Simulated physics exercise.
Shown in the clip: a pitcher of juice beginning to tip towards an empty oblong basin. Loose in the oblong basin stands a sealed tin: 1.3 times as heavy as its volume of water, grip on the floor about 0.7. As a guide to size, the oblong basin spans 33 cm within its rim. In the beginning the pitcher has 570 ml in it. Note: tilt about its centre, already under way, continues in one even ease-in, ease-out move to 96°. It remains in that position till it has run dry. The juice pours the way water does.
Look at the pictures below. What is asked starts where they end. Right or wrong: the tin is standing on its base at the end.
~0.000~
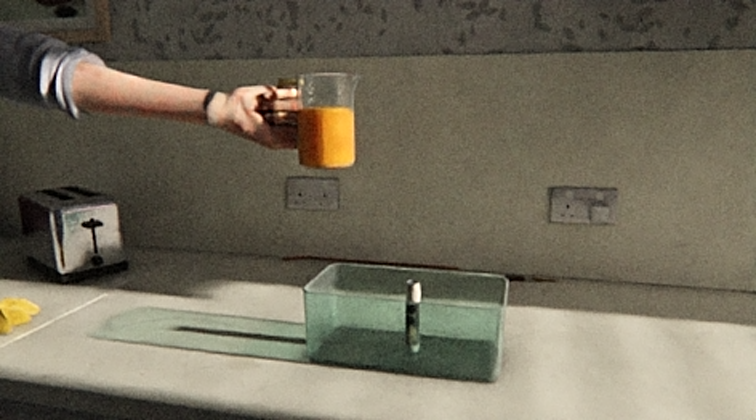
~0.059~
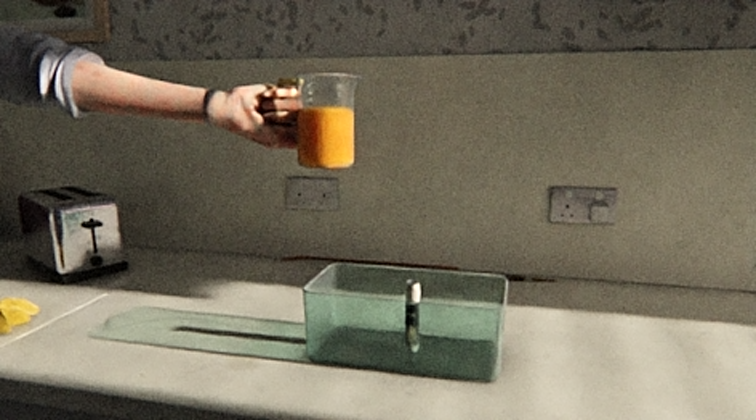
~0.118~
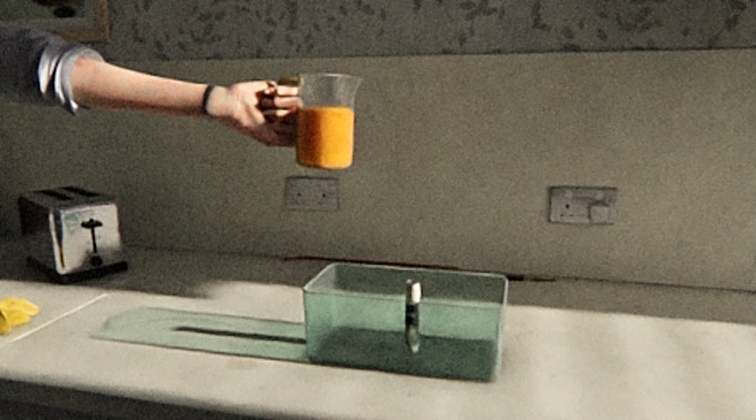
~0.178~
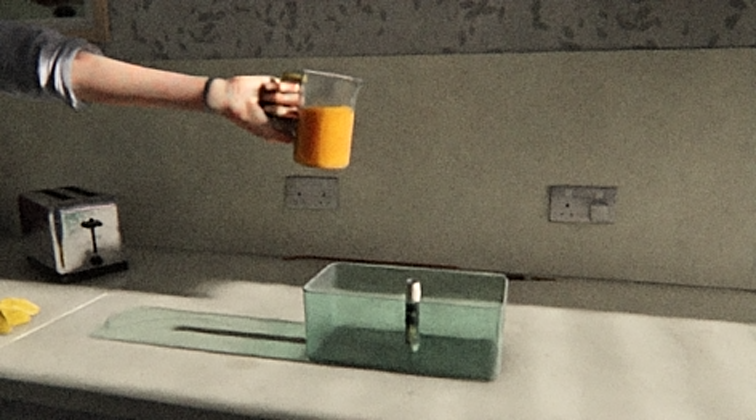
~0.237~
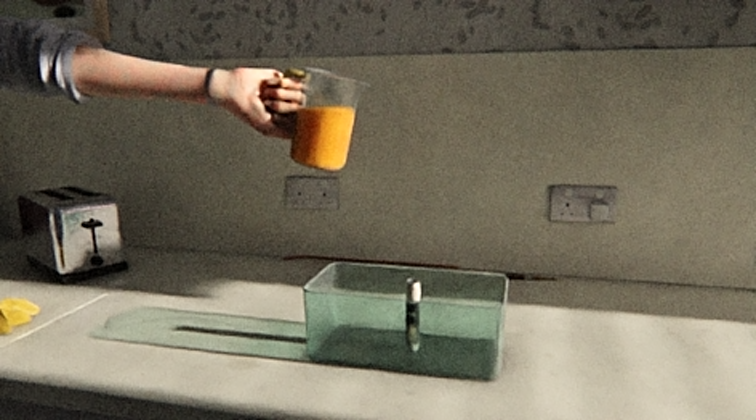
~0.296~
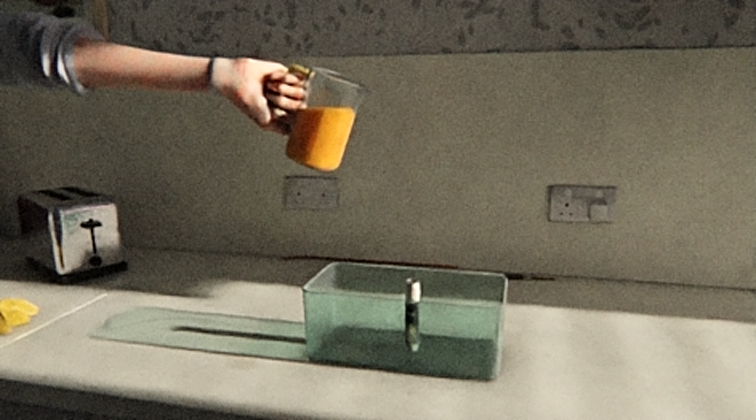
Right, it is standing.
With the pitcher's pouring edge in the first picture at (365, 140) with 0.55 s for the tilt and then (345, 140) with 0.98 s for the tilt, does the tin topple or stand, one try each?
Try 1: Tipped over; try 2: Tipped over.
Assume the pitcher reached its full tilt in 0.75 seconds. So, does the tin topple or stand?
Holds steady.
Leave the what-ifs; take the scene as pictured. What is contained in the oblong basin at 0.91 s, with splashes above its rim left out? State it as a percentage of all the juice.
About 12 %.
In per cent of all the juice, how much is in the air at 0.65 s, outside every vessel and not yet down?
Roughly 4 percent.
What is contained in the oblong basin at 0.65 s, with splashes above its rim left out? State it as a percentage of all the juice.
Near 0 in a hundred.
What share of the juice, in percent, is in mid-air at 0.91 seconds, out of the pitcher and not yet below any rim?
Estimate: Around 32 per cent.
Then, 0.65 s in, the tilt is 72° and 96 per cent is still to pour; the tin stands where it began.
Then, 0.91 s in, the tilt is 95° and 56 per cent is still to pour; the tin stands where it began.
Then, 1.18 s in, the tilt is 96° and 19 per cent is still to pour; the tin stands where it began.
Then, 1.48 s in, the tilt is 96° and 6 per cent is still to pour; the tin stands where it began.
Finally, the tin stands where it began.
